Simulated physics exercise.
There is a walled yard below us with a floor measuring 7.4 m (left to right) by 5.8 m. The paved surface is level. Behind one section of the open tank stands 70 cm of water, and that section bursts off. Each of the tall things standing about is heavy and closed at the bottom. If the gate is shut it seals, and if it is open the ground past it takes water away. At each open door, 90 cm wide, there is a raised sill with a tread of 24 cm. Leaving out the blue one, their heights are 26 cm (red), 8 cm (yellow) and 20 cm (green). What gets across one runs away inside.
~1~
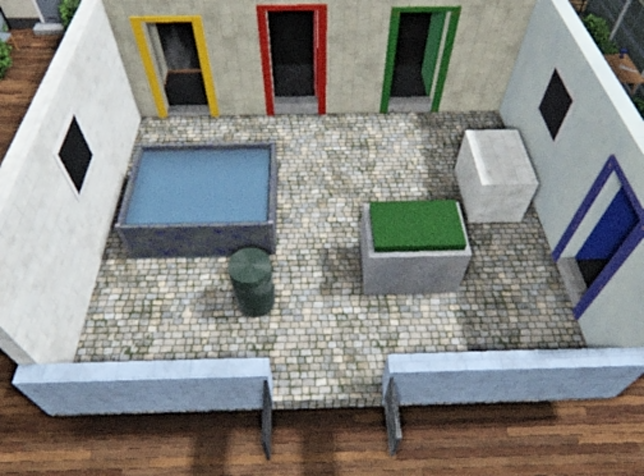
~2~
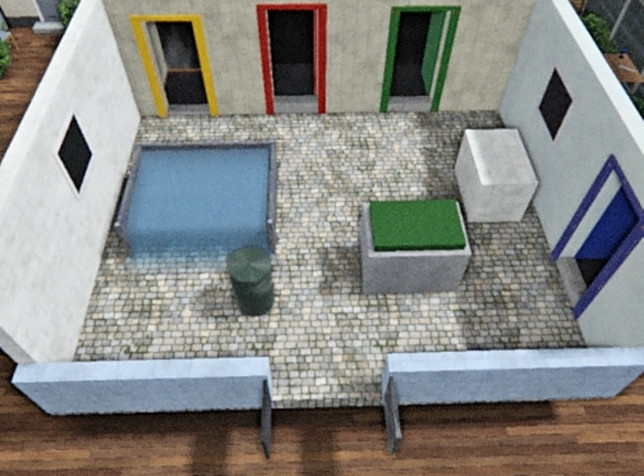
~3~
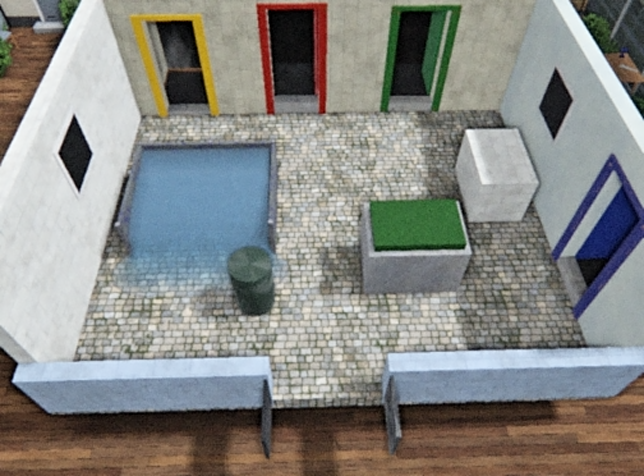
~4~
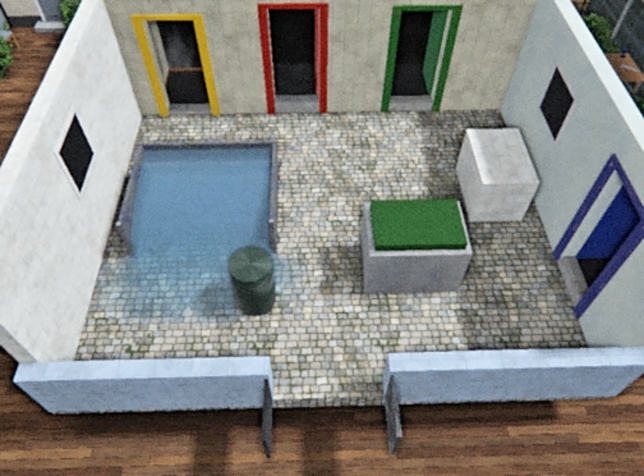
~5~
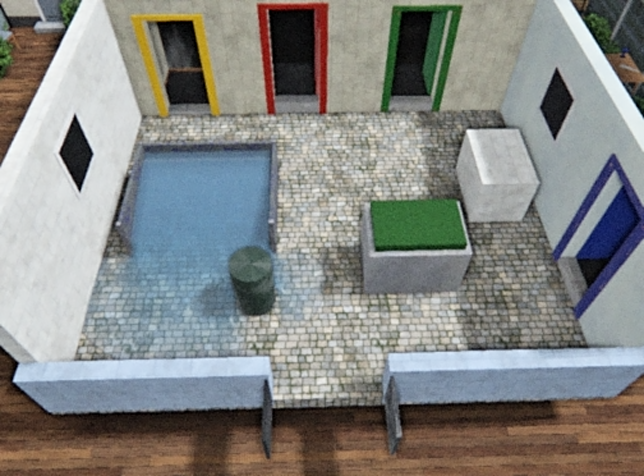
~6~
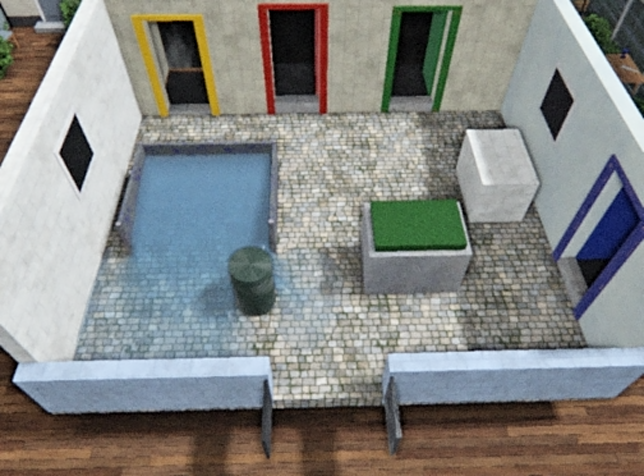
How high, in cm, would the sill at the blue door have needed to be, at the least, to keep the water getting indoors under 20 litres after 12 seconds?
About 12.5 cm.
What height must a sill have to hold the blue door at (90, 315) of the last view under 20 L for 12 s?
Around 27 cm would do it.
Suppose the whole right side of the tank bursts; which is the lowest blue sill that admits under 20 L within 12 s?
That way, roughly 12.0 cm.
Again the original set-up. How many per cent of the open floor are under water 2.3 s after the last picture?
Wet: Close to 45 %.
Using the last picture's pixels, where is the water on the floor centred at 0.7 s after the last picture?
I'd put it close to (200, 269).
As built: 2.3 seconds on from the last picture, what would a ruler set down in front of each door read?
Centimetres: Red = 0, yellow = 0, blue = 0, green = 0.
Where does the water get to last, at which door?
Last in order comes the green door.
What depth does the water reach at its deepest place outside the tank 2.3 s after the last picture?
Up to some 29 centimetres, I'd say.
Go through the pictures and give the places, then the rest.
In the first frame, still water, 70 cm deep, in the open tank at (202, 185); the blue door at (591, 248) is dry.
In the second frame, the front is at (133, 268), 0.3 m from the gap at (200, 243); 0.6 m2 of floor is wet, 70 cm left at the back.
In the third frame, the front is at a hidden place, 0.8 m from the gap at (201, 244); 1.6 m2 of floor is wet, 70 cm left at the back.
In the fourth frame, the gap is at (202, 245), the front 1.3 m out at (178, 323); the back of the open tank holds 63 cm.
In the fifth frame, water pours out at (202, 246) and has run 1.8 m, to (130, 358); about 10 cm deep outside, 59 cm at the back.
In the sixth frame, the front is at a hidden place, 2.3 m from the gap at (202, 246); 6.3 m2 of floor is wet, 59 cm left at the back; 3.7 m in a straight line remain to the blue door at (592, 248).
Then, 0.7 s after the last picture water covers 25 % of the floor, deepest (53 cm) near (80, 387); it has not reached the blue door.
Then, 2.3 s after the last picture water covers 45 % of the floor, deepest (29 cm) near (136, 259); it has not reached the blue door.
Then, 11.3 s after the last picture water covers 100 % of the floor, deepest (10 cm) near (471, 377); 9 cm at the blue door, 6 litres in over its 16 cm sill.
At the blue door as built, the water peaked near 18 cm, 3.9 s after the last picture.
Run again over the same 12 s with other heights there, 36 litres in over 10.5 cm, 12 litres over 14 cm. The limit of 20 litres is kept from about 12.5 cm up.
